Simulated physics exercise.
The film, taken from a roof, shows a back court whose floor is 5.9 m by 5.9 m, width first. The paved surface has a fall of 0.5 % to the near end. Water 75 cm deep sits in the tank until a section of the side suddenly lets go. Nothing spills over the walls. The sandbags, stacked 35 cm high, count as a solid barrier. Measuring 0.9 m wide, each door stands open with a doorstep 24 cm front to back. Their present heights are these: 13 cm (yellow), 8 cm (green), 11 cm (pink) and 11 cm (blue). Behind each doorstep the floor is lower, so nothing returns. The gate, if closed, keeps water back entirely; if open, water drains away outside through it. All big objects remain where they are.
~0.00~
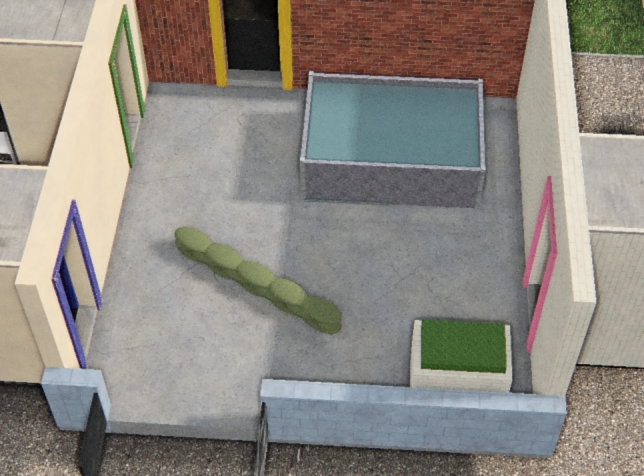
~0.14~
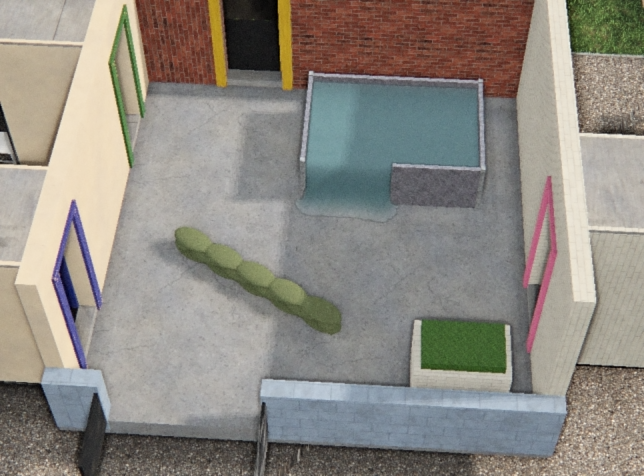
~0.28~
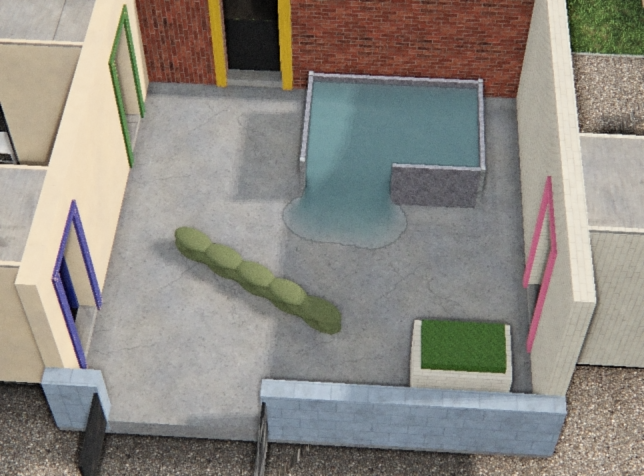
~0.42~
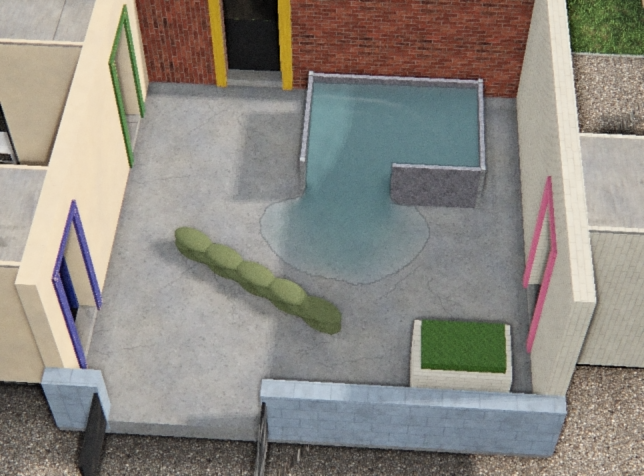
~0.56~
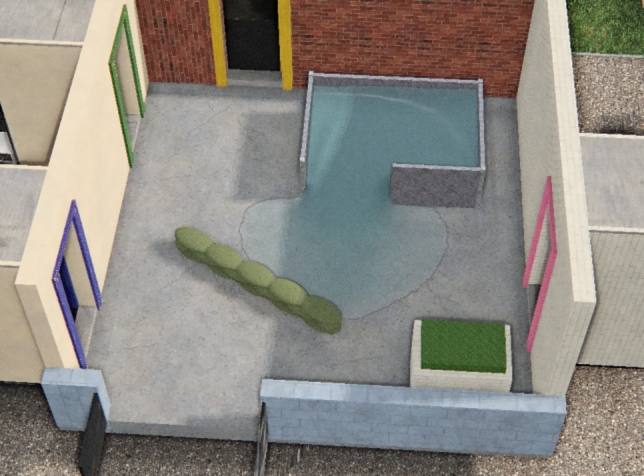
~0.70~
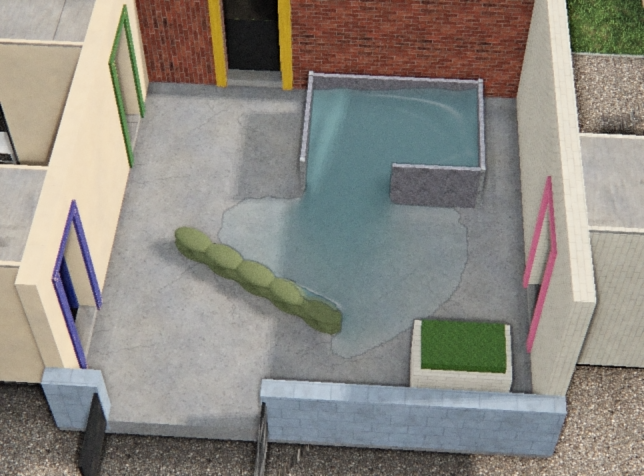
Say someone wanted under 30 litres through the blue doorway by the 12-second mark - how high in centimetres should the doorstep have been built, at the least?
They should have built it at least 7 cm high.
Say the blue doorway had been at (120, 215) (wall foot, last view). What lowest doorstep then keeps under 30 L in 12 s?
8.0 cm.
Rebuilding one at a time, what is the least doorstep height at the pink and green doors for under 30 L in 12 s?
You'd want some 24 cm at pink and some 8.5 cm at green.
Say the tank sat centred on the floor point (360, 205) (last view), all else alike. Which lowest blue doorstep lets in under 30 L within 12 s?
In this case, 6.5 cm or so.
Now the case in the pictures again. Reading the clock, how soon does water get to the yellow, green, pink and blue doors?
Front arrival: Yellow 3.8 seconds, green 2.4 seconds, pink 1.4 seconds, blue 3.8 seconds.
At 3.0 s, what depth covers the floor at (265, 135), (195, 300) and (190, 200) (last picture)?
Taking the spots in order: About 0, 0 and 7 centimetres.
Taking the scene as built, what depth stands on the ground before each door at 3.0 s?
Centimetres: Yellow = 0, green = 11, pink = 21, blue = 0.
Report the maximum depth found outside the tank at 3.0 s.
About 37 cm at most.
After 1.4 s water covers 30 % of the floor, deepest (48 cm) near (298, 288); it has not reached the blue door.
After 3.0 s water covers 60 % of the floor, deepest (37 cm) near (525, 427); it has not reached the blue door.
After 12.0 s water covers 95 % of the floor, deepest (14 cm) near (261, 276); 8 cm at the blue door, 2 litres in over its 11 cm doorstep.
At the blue door as built, the water arrived by 3.8 s and peaked near 13 cm at 4.2 s.
Run again over the same 12 s with other heights there, 43 litres in over 6.5 cm, 18 litres over 8 cm. The limit of 30 litres is kept from about 7 cm up.
